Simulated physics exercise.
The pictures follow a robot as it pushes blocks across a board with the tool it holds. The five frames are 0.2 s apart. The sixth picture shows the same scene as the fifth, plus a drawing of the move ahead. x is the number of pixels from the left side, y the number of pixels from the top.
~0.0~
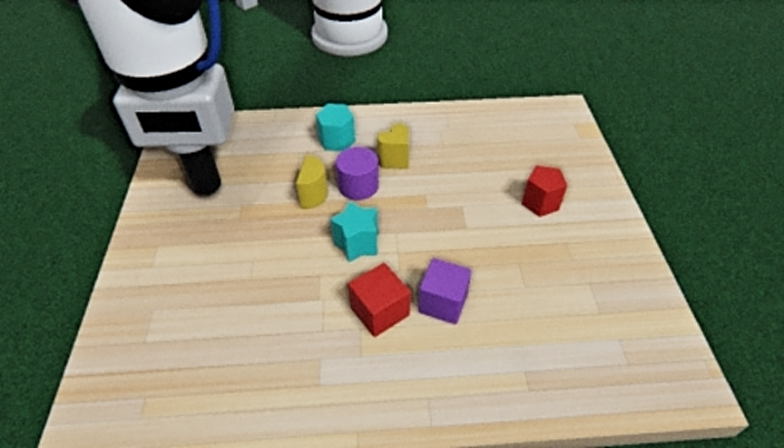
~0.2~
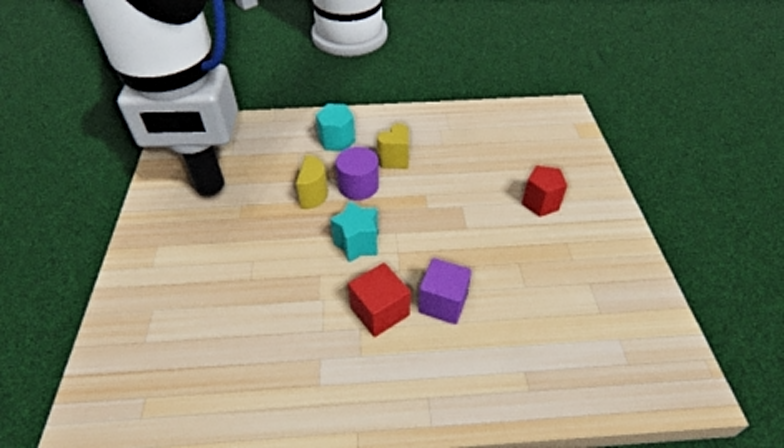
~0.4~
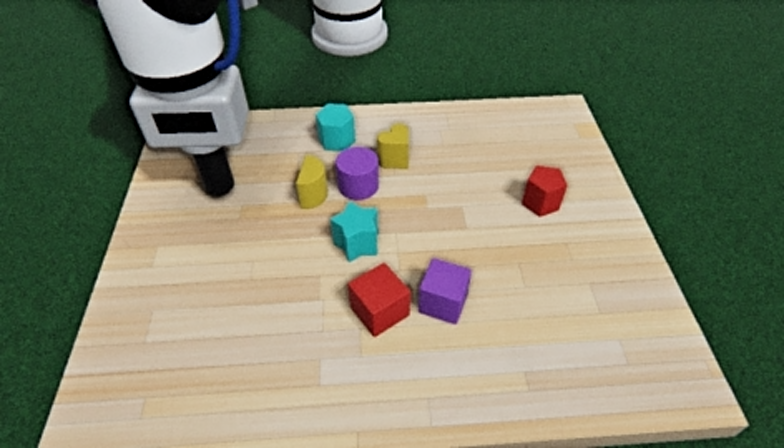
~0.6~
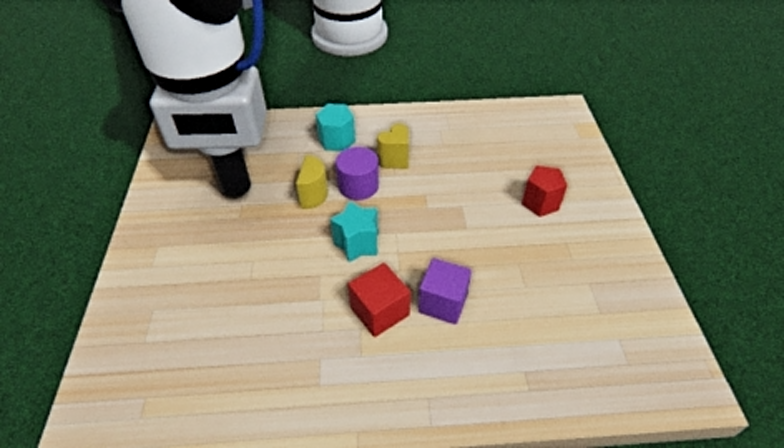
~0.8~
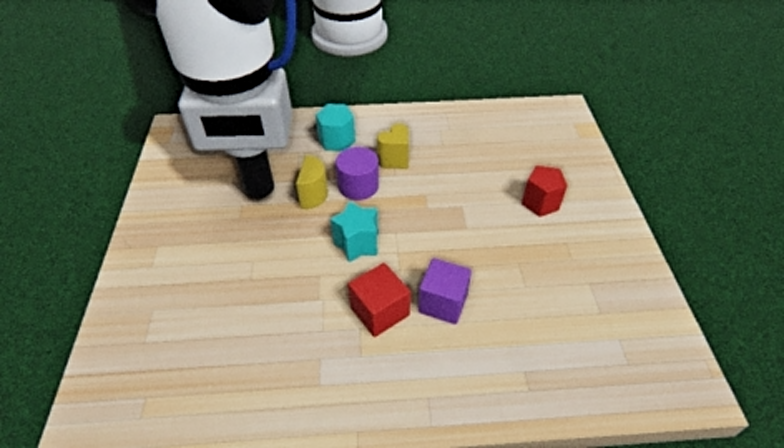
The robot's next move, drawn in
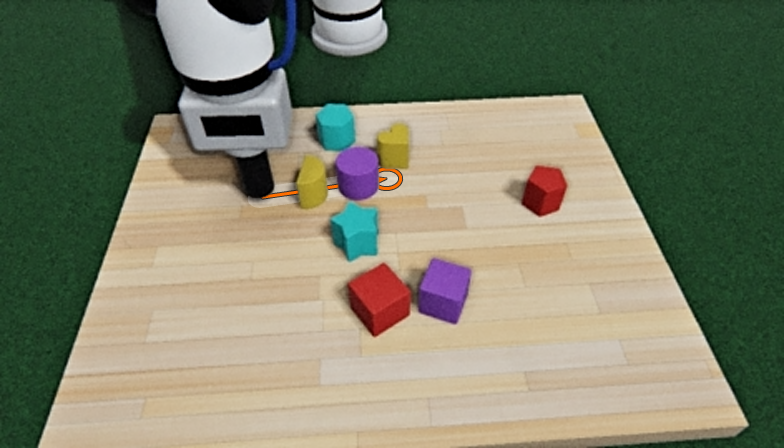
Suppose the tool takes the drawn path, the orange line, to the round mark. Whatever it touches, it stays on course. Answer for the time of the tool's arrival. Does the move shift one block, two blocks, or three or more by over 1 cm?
It looks like two blocks will be pushed more than about 1 cm.
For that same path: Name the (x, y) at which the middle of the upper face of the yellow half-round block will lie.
My best guess is (387, 171).
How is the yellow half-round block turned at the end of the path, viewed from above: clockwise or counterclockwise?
Answer: With the clock.
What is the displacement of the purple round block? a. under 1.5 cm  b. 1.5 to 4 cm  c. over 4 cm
c (over 4 cm)
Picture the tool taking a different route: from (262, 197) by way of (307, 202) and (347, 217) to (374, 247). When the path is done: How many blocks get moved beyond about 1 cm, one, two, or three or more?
The answer is three or more blocks.
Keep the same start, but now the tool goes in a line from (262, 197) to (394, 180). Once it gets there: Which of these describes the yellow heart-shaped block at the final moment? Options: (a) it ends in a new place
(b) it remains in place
b.
Path on the board, in a line from (262, 197) to (387, 179).
On the path given first. One third of the way, tool at (304, 182); yellow half-round block at (325, 168).
Two thirds of the way, tool at (346, 176); yellow half-round block at (367, 166), turned 25° clockwise; purple round block at (402, 156).
At the end, tool at (386, 170); yellow half-round block at (387, 171), turned 60° clockwise; purple round block at (424, 158); yellow heart-shaped block in place.
